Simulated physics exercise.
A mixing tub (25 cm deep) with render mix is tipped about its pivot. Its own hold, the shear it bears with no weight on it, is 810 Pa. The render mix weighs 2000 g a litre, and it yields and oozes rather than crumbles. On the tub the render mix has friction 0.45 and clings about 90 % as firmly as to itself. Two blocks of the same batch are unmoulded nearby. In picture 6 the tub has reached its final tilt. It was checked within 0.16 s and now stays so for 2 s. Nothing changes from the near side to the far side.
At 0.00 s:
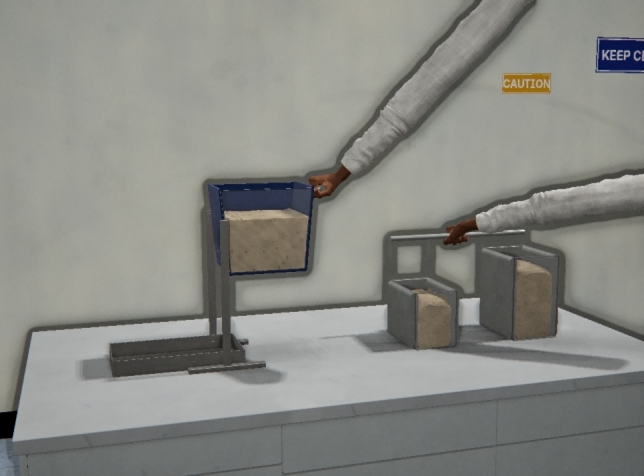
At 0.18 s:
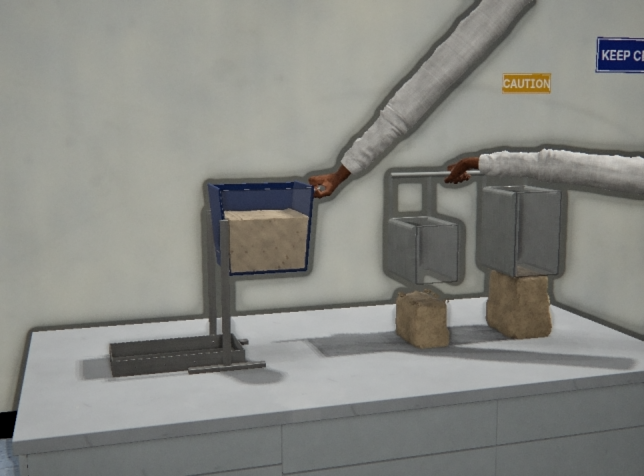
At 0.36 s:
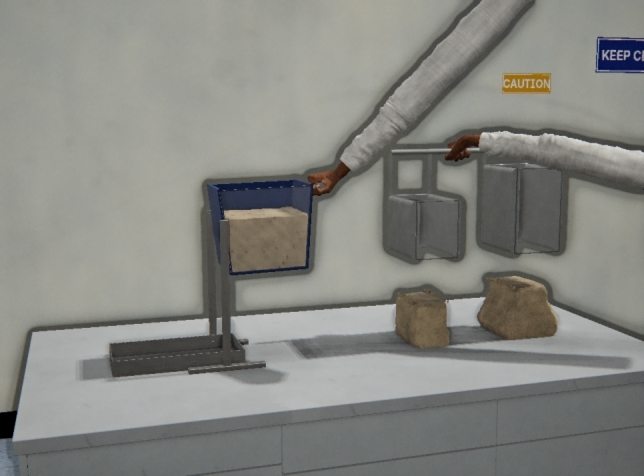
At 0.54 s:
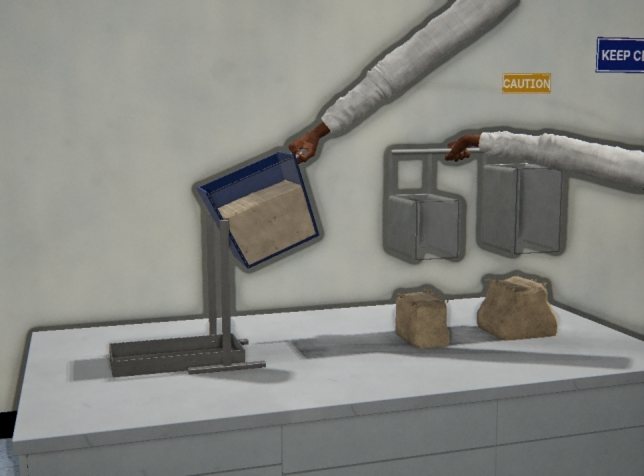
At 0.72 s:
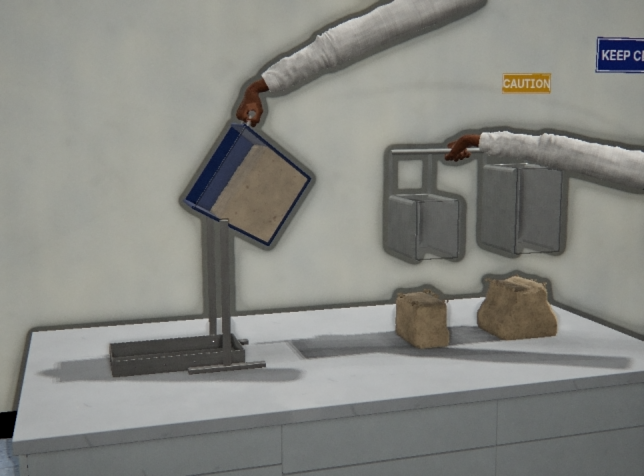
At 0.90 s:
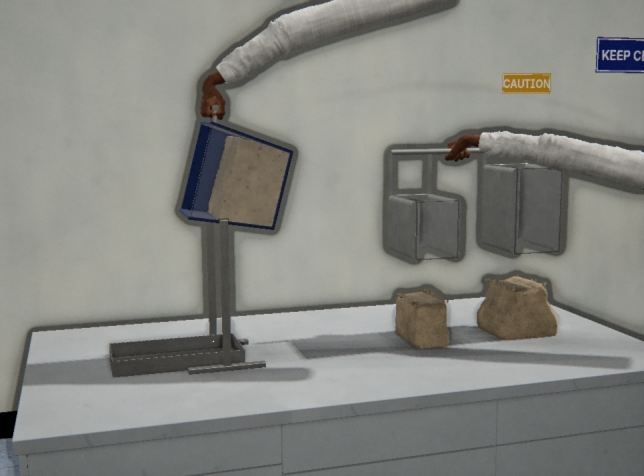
A gloved-free hand at right lifts a pair of joined grey moulds off two tan blocks, and the larger right block sags and widens while the smaller barely changes. Then another hand swings the blue tub counterclockwise on its stand, its tan mix staying inside, until it is steeply tilted.
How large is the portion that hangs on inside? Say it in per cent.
Close to 100 per cent.
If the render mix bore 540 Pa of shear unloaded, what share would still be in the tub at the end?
In that case some 100 per cent.
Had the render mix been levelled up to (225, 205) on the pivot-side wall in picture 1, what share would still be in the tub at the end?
Then about 100 %.
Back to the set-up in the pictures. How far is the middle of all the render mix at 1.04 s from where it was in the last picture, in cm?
Roughly 1 cm.
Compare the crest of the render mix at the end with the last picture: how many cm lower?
About 2 cm.
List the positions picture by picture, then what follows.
The first frame shows handle-side rim at (311, 187), tilt 0 degrees; crest of the render mix at (245, 219); block heights 16 cm, 24 cm (left to right).
The second frame shows handle-side rim at (311, 187), tilt 0 degrees; crest of the render mix at (245, 219); block heights 16 cm, 22 cm (left to right).
The third frame shows handle-side rim at (310, 185), tilt 1 degrees; crest of the render mix at (303, 215); block heights 15 cm, 18 cm (left to right).
The fourth frame shows handle-side rim at (293, 156), tilt 22 degrees; crest of the render mix at (301, 187); block heights 15 cm, 18 cm (left to right).
The fifth frame shows handle-side rim at (244, 127), tilt 56 degrees; crest of the render mix at (270, 150); block heights 15 cm, 18 cm (left to right).
The sixth frame shows handle-side rim at (211, 125), tilt 75 degrees; crest of the render mix at (244, 140); block heights 15 cm, 18 cm (left to right).
After 1.04 s, the tub is at 75 degrees and holds 100 %.
After 1.21 s, the tub is at 75 degrees and holds 100 %.
After 1.38 s, the tub is at 75 degrees and holds 100 %.
After 1.55 s, the tub is at 75 degrees and holds 100 %.
After 2.90 s, the tub is at 75 degrees and holds 100 %.
